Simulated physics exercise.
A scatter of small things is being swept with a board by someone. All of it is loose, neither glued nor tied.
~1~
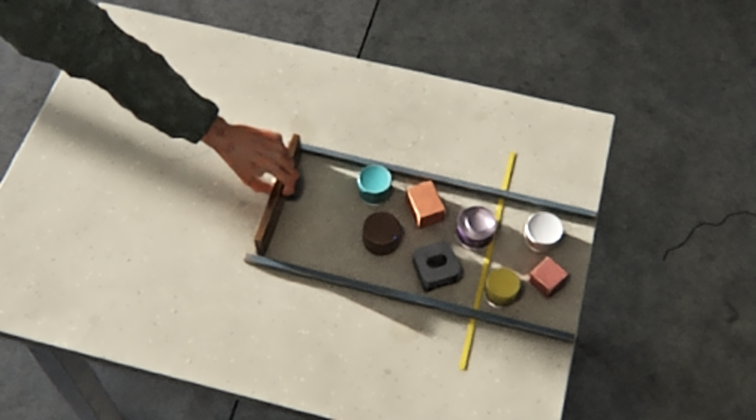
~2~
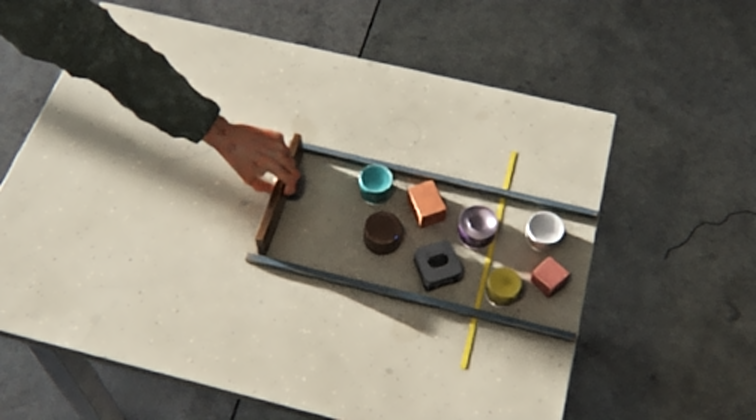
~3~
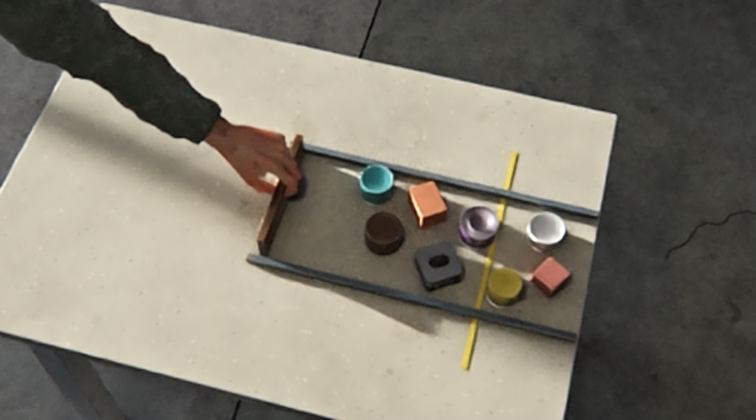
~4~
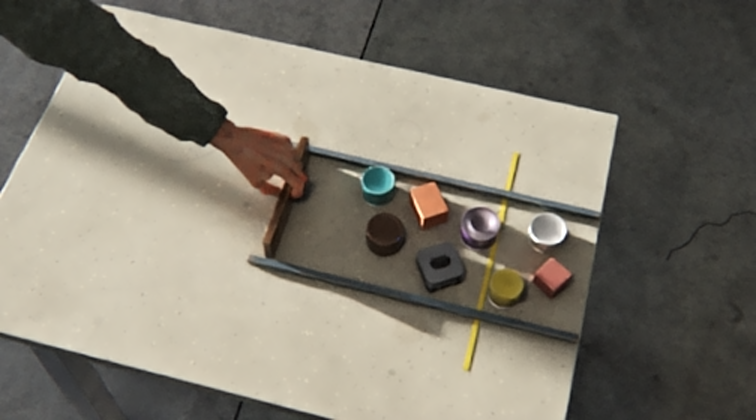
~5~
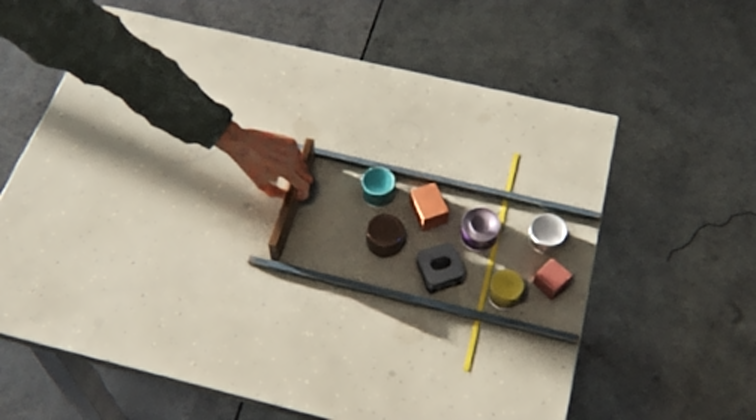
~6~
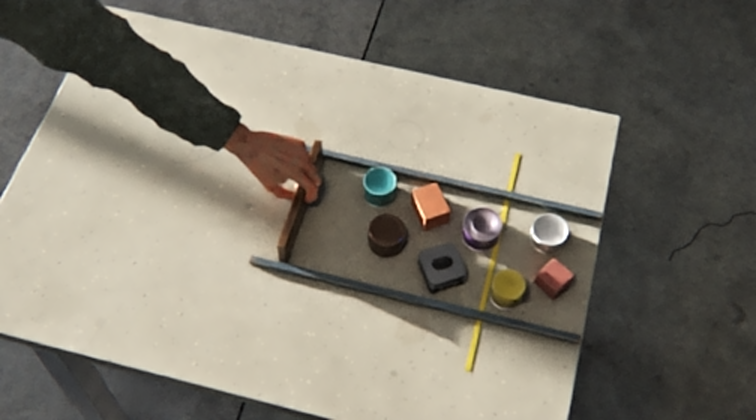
A hand slides a brown board slightly right behind loose blocks and round containers.
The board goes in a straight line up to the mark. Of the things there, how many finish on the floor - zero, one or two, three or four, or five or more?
Zero finish on the floor.
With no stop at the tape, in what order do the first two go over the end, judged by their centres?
The red block and then the white tin.
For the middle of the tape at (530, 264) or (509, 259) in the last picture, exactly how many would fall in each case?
Taking the two tries in order, the numbers are 2 and 0.
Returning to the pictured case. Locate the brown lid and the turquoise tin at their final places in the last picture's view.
Taking them in turn, first comes (512, 261), then (521, 212).
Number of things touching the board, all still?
Total: 3.
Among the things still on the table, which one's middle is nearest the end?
Nearest at the end: The red block.
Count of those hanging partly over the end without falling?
The count is 1.
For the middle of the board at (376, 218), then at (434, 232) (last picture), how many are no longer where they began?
3 and 5.
Soon after, none off yet; red block at rest near (554, 279); white tin at rest near (548, 234); yellow tin at rest near (508, 290).
After that, none off yet; red block at rest near (554, 279); white tin moving near (555, 235); yellow tin moving near (514, 292).
In the end, the number that fall off is zero.
